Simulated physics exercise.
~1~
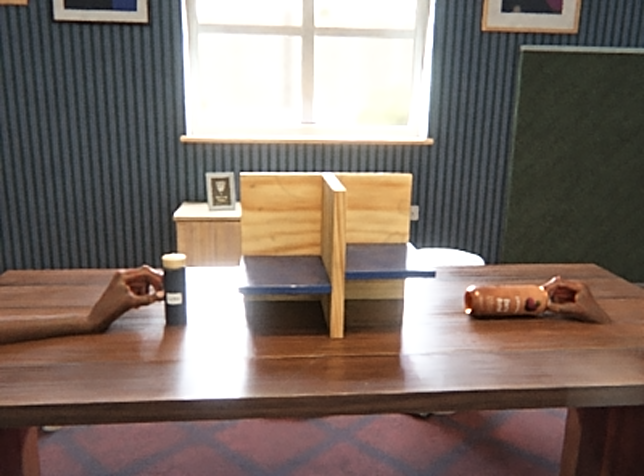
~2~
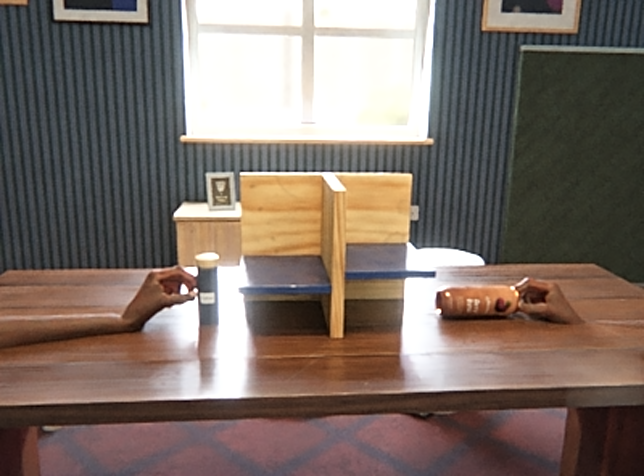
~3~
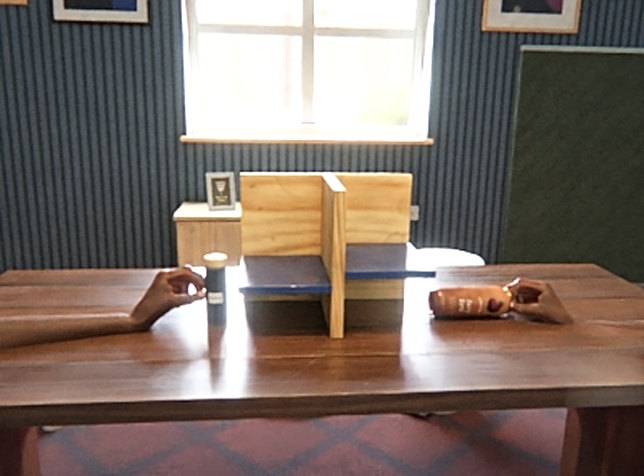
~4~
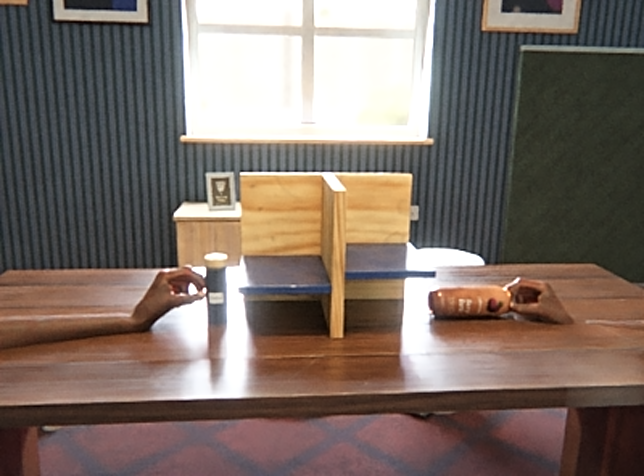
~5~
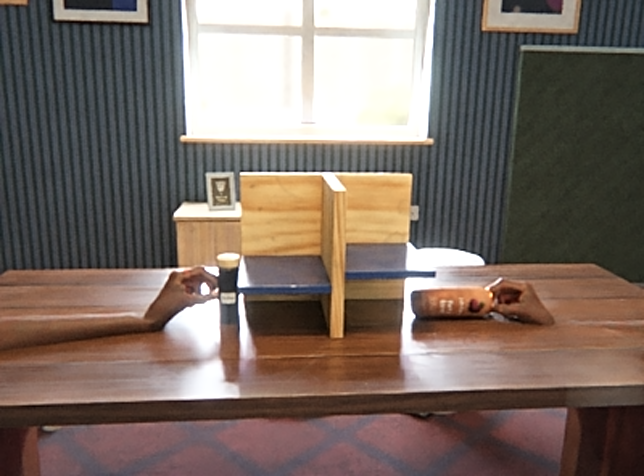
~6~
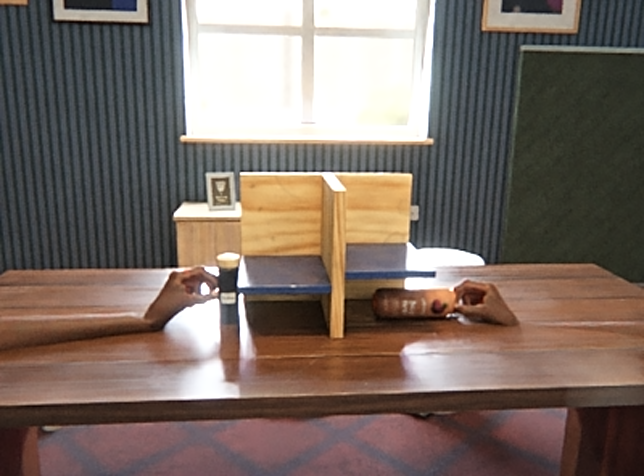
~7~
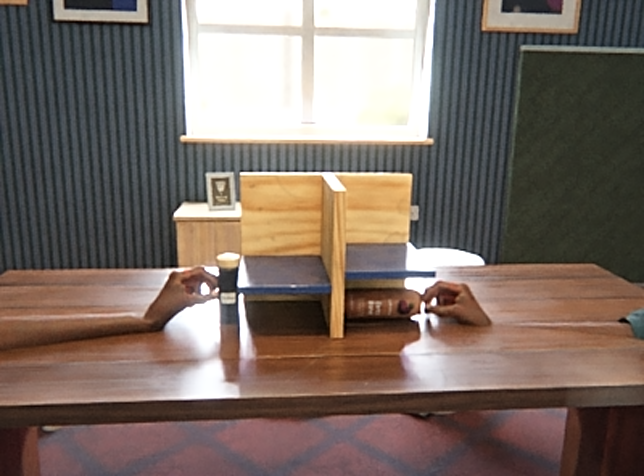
In a room with dark ribbed walls and a bright window, a low wooden rack with blue-edged shelves stands on a brown table, seen from the front. A hand at the left holds an upright black shaker with a pale lid, while a hand at the right grips an orange can lying on its side. Both hands push their objects inward toward the rack, then pause briefly. They move in again, and the shaker stops against the left edge of the shelf, too tall to pass. The can keeps sliding left and ends up beneath the right shelf, near the central divider.
